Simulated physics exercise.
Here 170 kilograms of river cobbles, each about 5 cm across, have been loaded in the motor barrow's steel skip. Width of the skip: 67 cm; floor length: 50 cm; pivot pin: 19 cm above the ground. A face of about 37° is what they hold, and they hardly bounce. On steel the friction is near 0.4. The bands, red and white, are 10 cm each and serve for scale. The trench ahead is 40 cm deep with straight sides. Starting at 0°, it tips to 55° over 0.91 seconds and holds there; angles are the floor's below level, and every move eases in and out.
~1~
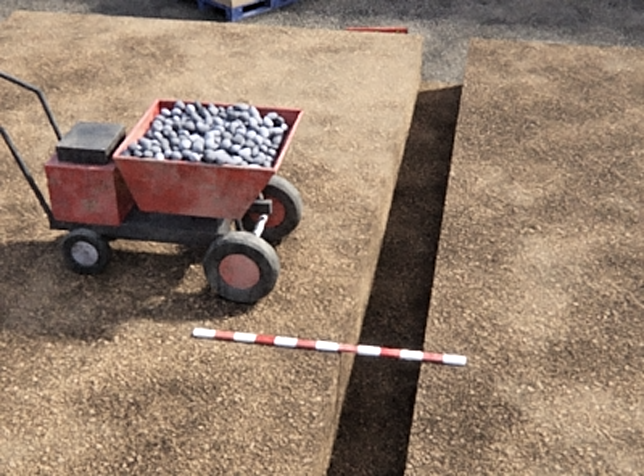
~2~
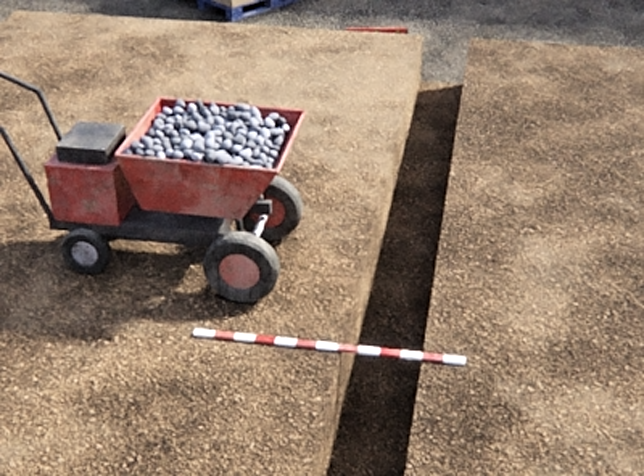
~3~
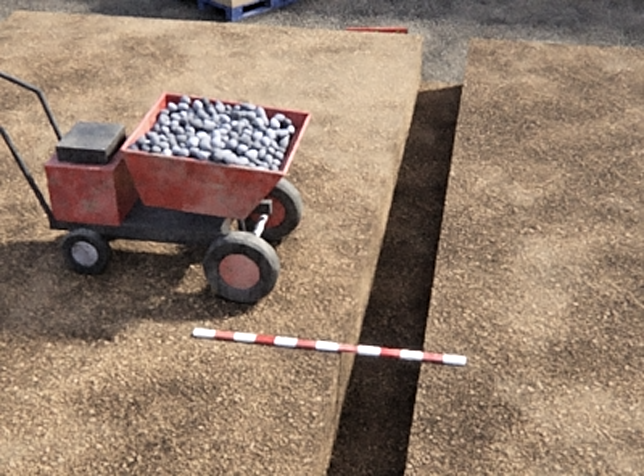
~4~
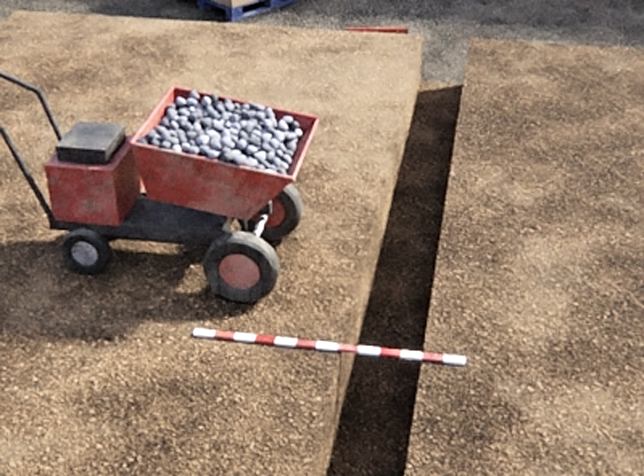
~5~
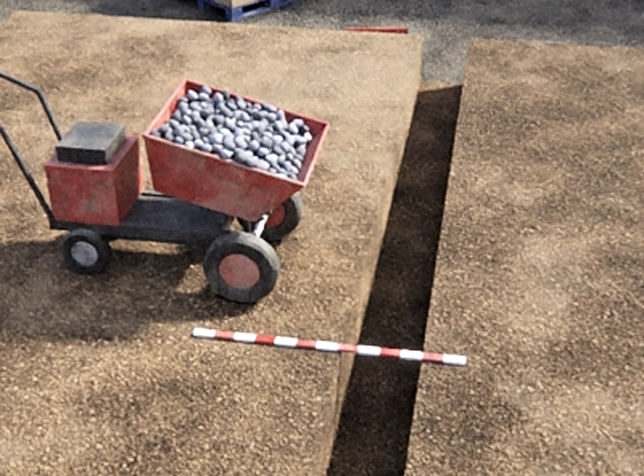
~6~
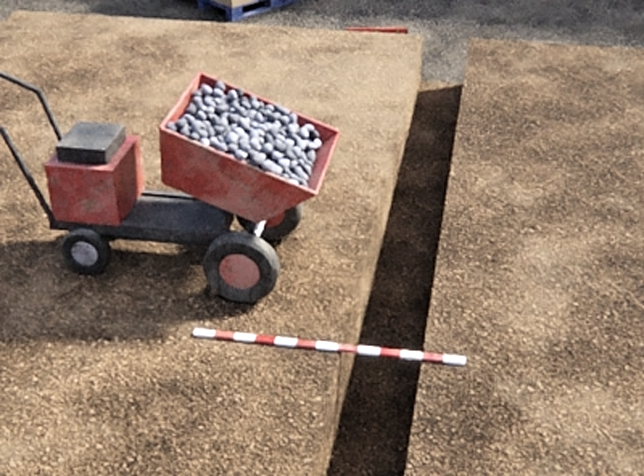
A red steel skip heaped with smooth grey stones tilts forward to the right on a small motor barrow, seen from above on sunlit brown gravelly ground. The barrow stands at left with black wheels and handles, a red-and-white banded pole lying before it and a dark, straight-sided trench to its right. The skip's rear rises slowly, then faster, while barrow, stones' heap and camera otherwise stay put.
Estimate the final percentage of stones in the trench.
I would say 38 percent.
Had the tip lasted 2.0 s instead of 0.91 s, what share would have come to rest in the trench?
Roughly 40 per cent would.
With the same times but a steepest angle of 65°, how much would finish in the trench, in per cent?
Expect roughly 65 per cent.
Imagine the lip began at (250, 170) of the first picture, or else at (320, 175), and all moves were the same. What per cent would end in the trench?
I'd say some 40 per cent and some 15 per cent.
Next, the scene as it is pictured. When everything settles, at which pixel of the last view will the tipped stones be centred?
(405, 338).
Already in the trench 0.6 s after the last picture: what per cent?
Some 15 per cent.
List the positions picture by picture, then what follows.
In the first frame, the skip is at 0°, its lip at (275, 171); the top of the load is at (215, 121).
The second frame shows lip at (277, 172), floor tilted 1°, highest stones at (212, 120).
In the third frame, the skip is at 4°, its lip at (284, 174); the top of the load is at (217, 116).
The fourth frame shows lip at (293, 179), floor tilted 9°, highest stones at (198, 108).
In the fifth frame, the skip is at 14°, its lip at (304, 186); the top of the load is at (198, 103).
The sixth frame shows lip at (316, 194), floor tilted 21°, highest stones at (206, 98).
Then, 0.3 s after the last picture the floor is at 46°, 100 % in the skip; the foremost stones are at (348, 194).
Then, 0.6 s after the last picture the floor is at 55°, 87 % in the skip, 13 % in the trench; the foremost stones are at (420, 269).
Then, 1.0 s after the last picture the floor is at 55°, 66 % in the skip, 29 % in the trench, 5 % past the trench; the foremost stones are at (503, 311).
Then, 2.9 s after the last picture the floor is at 55°, 57 % in the skip, 38 % in the trench, 5 % past the trench; the foremost stones are at (566, 319).
